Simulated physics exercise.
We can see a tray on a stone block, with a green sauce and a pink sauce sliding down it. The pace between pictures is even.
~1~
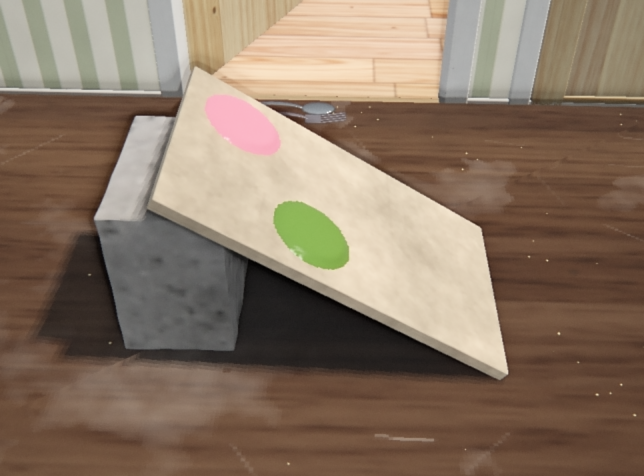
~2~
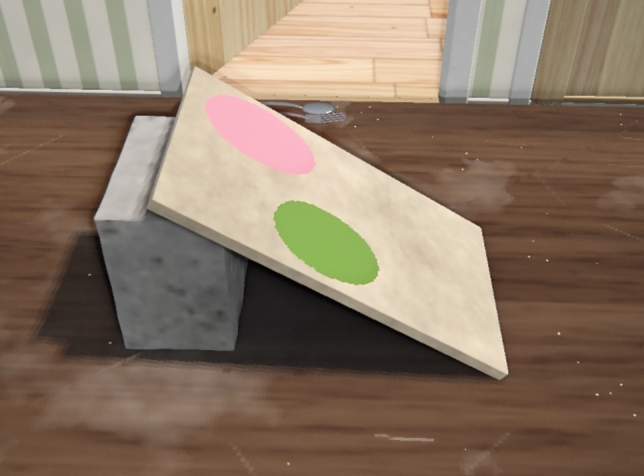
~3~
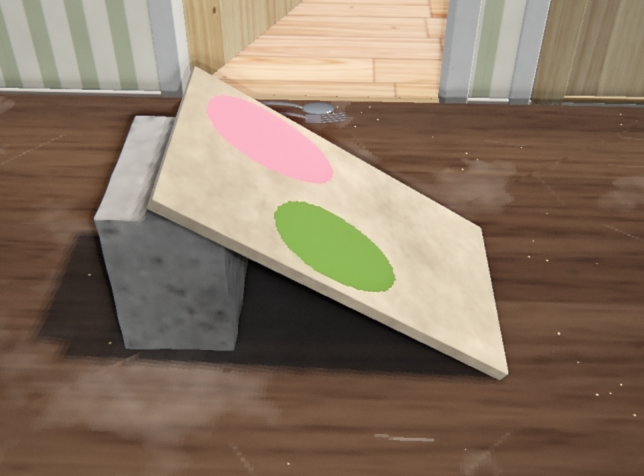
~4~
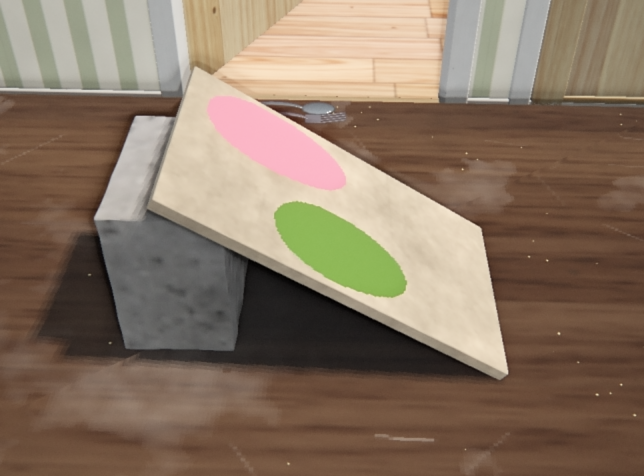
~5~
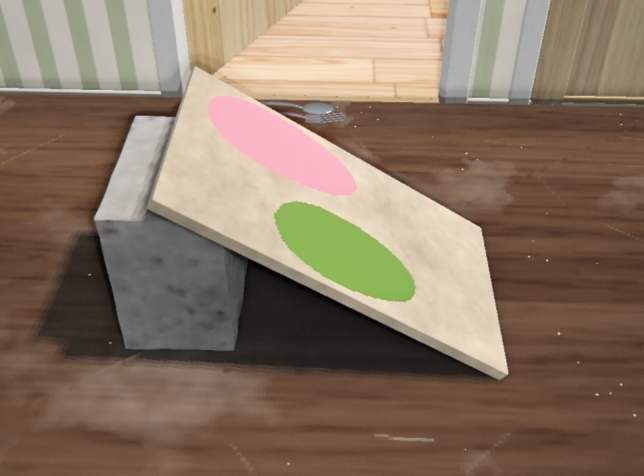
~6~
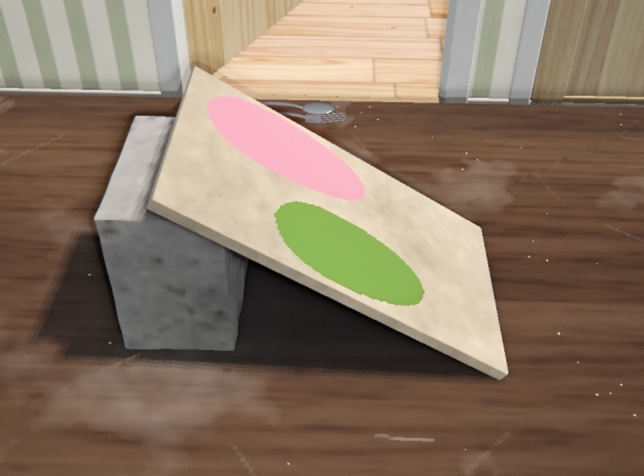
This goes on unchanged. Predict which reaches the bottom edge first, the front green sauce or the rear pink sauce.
The forward one wins.
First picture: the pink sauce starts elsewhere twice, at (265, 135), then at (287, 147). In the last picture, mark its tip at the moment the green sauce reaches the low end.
(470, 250) first, then (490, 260).
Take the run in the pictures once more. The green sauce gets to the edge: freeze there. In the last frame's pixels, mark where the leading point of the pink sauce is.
Front location, last frame: Close to (447, 235).
A moment on, the green sauce is close to the edge; the pink sauce is three quarters of the way down.
When it is over, the green sauce is at the low edge; the pink sauce is three quarters of the way down.
